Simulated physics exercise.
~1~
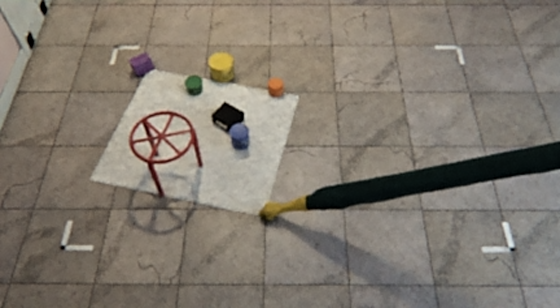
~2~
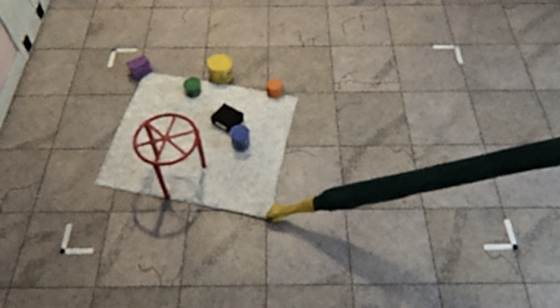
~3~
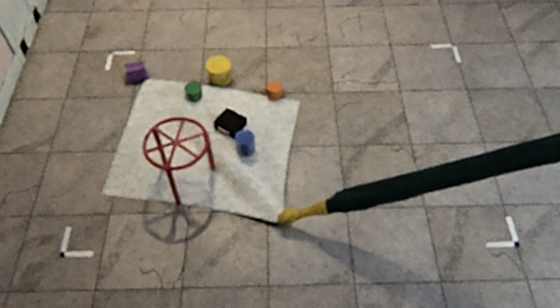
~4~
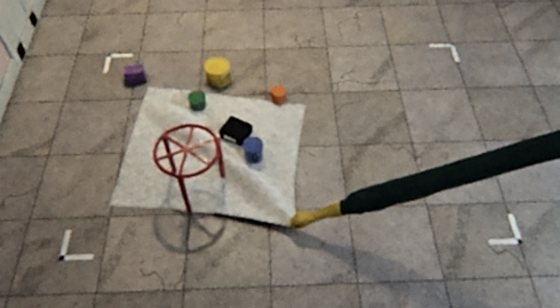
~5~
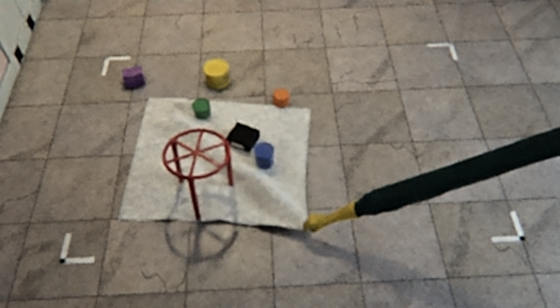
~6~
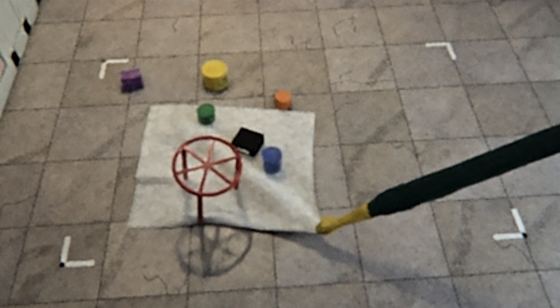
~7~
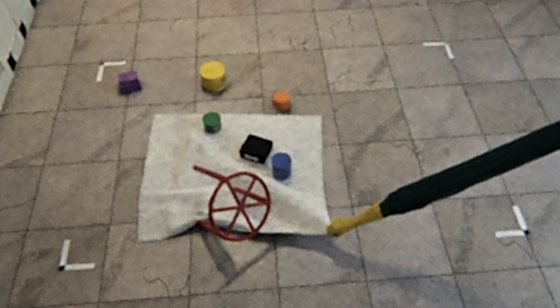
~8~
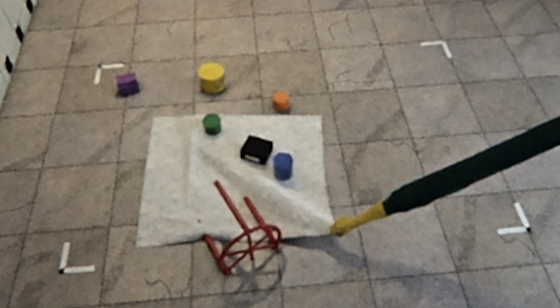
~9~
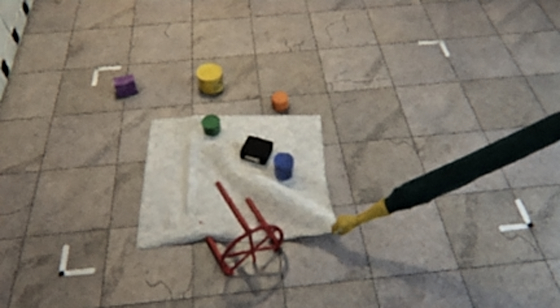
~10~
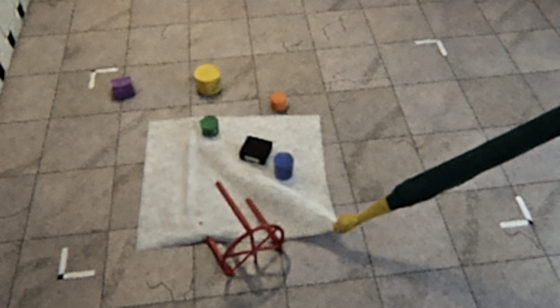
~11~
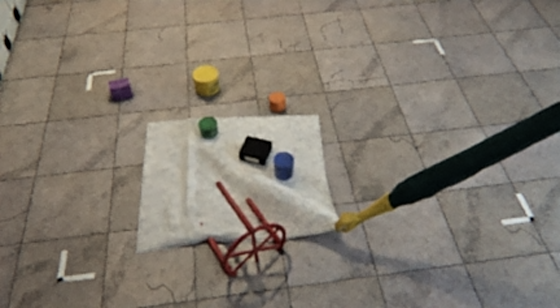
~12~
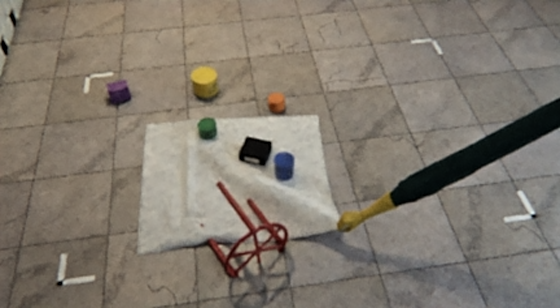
A pale cloth on a tiled floor slides right and toward the viewer beside a yellow-tipped dark pole, carrying a red stool and small green, blue and black objects. The stool tips over and rests on its side at the cloth's near edge as everything stops.
